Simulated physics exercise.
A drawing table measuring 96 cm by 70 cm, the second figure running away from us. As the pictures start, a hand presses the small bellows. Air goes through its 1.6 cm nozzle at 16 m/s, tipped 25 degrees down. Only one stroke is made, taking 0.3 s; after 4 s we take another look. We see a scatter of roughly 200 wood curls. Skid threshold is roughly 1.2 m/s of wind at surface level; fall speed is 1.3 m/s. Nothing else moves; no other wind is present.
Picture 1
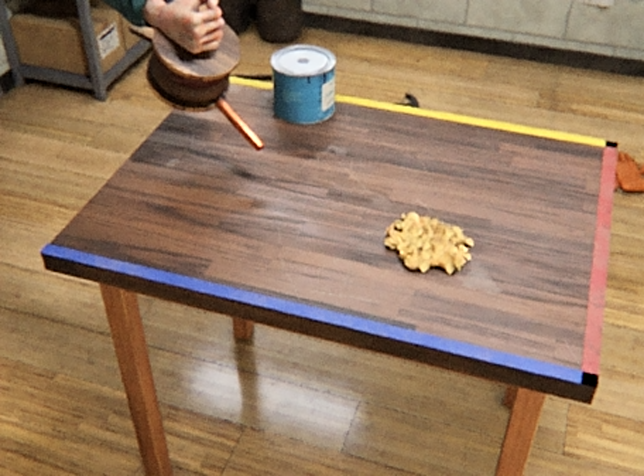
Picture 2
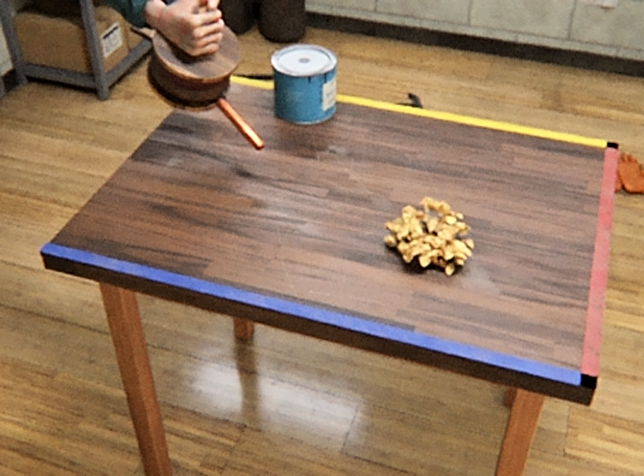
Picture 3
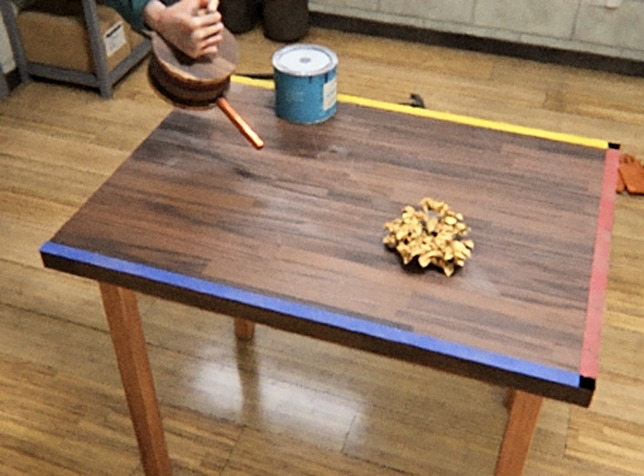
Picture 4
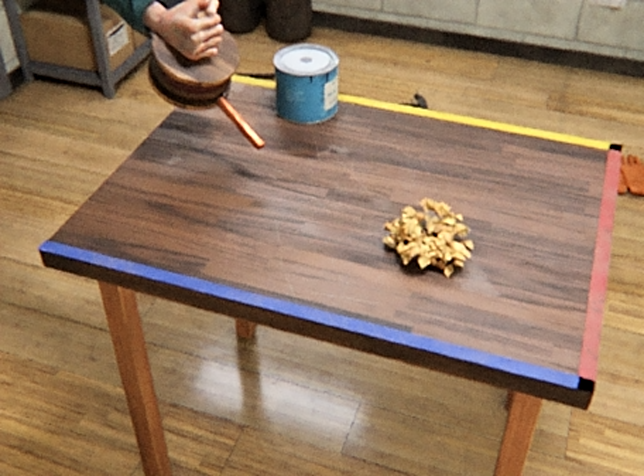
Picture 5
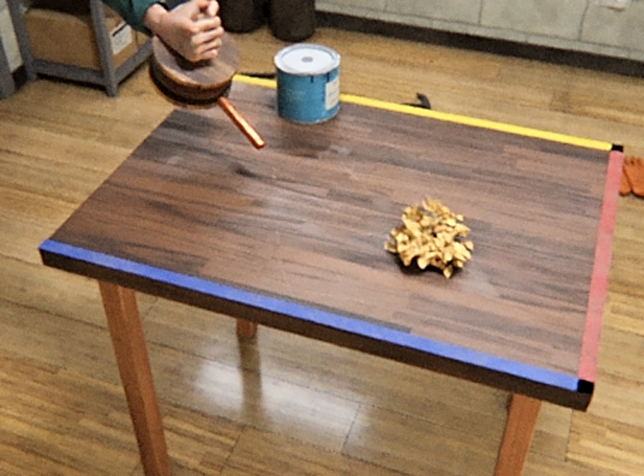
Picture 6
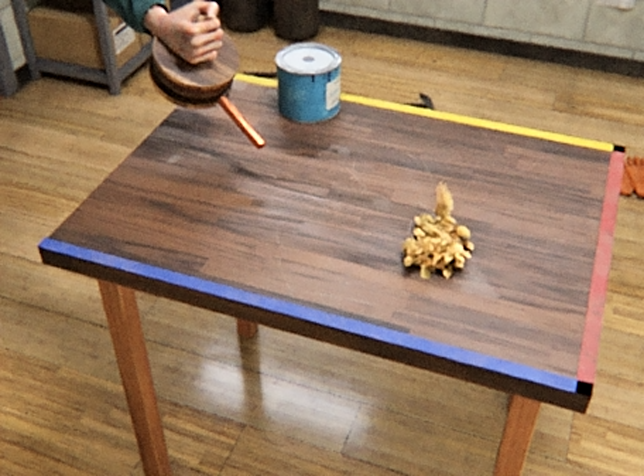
On a drawing table, a hand presses small bellows and some wood curls stir slightly.
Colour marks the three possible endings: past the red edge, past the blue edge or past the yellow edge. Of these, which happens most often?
I would say red.
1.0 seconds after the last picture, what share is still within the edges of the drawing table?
I'd estimate about 15 per cent.
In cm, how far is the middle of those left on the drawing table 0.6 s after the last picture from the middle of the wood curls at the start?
It works out to close to 30 cm.
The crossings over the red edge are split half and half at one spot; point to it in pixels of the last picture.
Near (601, 328).
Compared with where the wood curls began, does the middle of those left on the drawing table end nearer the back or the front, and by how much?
Looks like a rearward shift by some 5 cm.
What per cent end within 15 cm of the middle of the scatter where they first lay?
I'd put it at close to 0 percent.
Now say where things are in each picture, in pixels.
The middle of the wood curls is near (430, 246), none has stirred yet and the mouth of the small bellows is at (261, 148), in the first frame.
The middle of the wood curls is near (430, 241), none has stirred yet, the yellow edge is centred on (400, 106), the red edge is centred on (610, 245) and the blue edge is centred on (293, 315), in the second frame.
The middle of the wood curls is near (429, 241), none has stirred yet and the top of a tin is at (305, 59), in the third frame.
The middle of the wood curls is near (429, 242) and none has stirred yet, in the fourth frame.
The middle of the wood curls is near (429, 242), the farthest in sight from the small bellows is at (465, 257) and about 5 % have left their places, in the fifth frame.
The middle of the wood curls is near (437, 244), the farthest in sight from the small bellows is at (465, 257) and about 35 % have left their places, in the sixth frame.
Then, 0.6 s after the last picture, 17 % are still on the top, 0 % are over the yellow edge, 76 % over the red edge and 6 % over the blue edge; the middle of those left on the top is near (587, 265).
Then, 1.0 s after the last picture, 16 % are still on the top, 0 % are over the yellow edge, 77 % over the red edge and 6 % over the blue edge; the middle of those left on the top is near (587, 265).
Then, 2.0 s after the last picture, 16 % are still on the top, 0 % are over the yellow edge, 77 % over the red edge and 6 % over the blue edge; the middle of those left on the top is near (587, 265).
Then, 3.8 s after the last picture, at the end, 0 % are over the yellow edge, 77 % over the red edge and 6 % over the blue edge; the middle of those left on the top is near (587, 265).
